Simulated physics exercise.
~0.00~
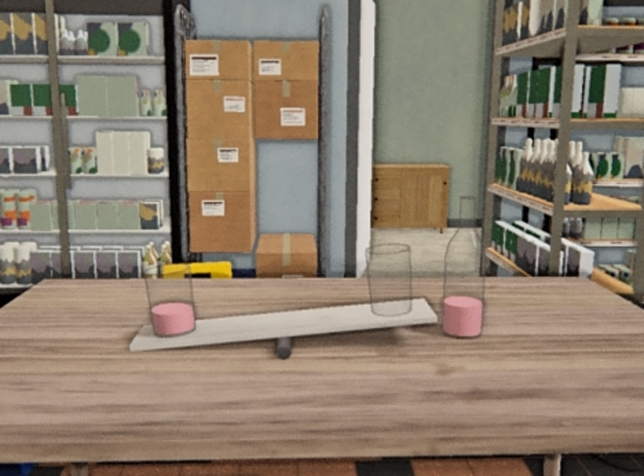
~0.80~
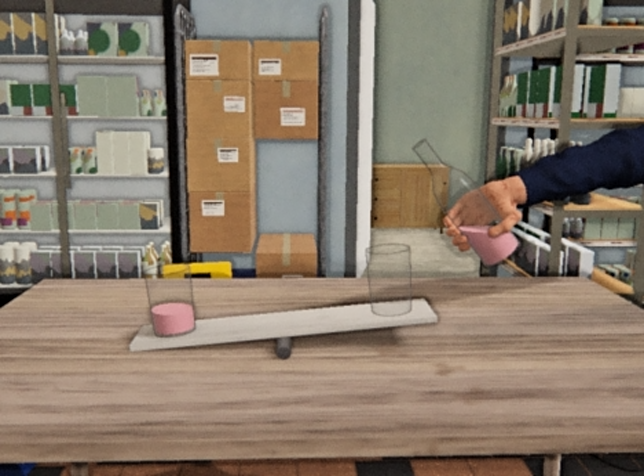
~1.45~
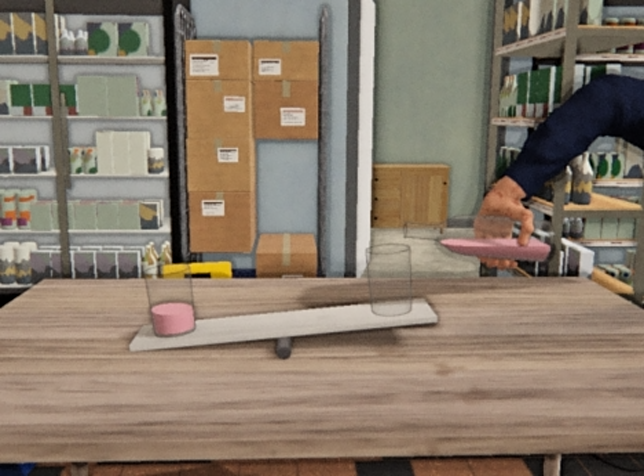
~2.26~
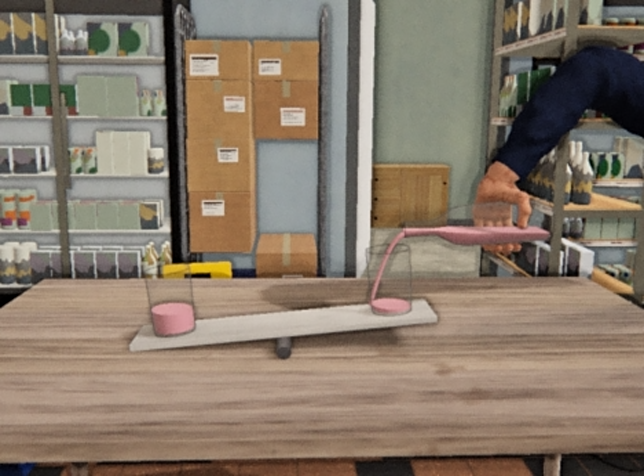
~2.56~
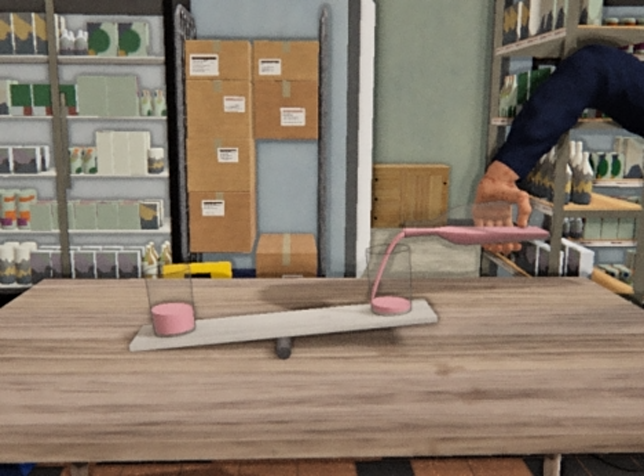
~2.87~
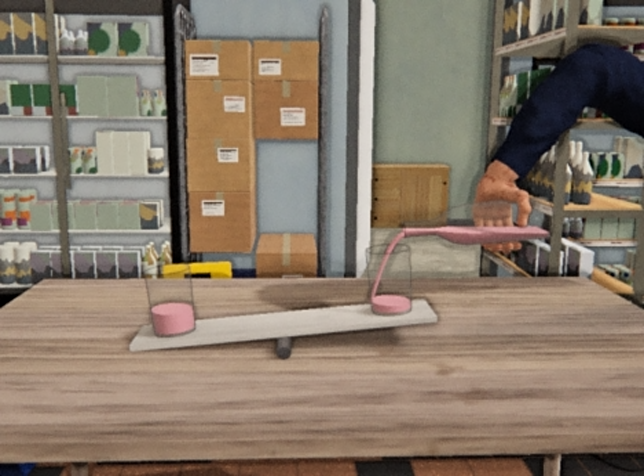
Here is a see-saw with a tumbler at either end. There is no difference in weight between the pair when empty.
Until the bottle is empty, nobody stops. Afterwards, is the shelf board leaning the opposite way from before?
Yes, flipped.
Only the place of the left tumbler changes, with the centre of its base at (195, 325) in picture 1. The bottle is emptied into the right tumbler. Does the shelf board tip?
Once the pour is done, it tilts the other way.
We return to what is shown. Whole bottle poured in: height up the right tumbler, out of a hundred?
Fill level: About 50 percent.
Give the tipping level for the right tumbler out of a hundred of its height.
30 %, as I reckon it.
By 4.9 s, the right tumbler is about a quarter full; the shelf board leans as before.
By 6.5 s, the right tumbler is about half full; the shelf board has swung over, and that end is down.
By 8.4 s, the right tumbler is about half full; the shelf board has swung over, and that end is down.
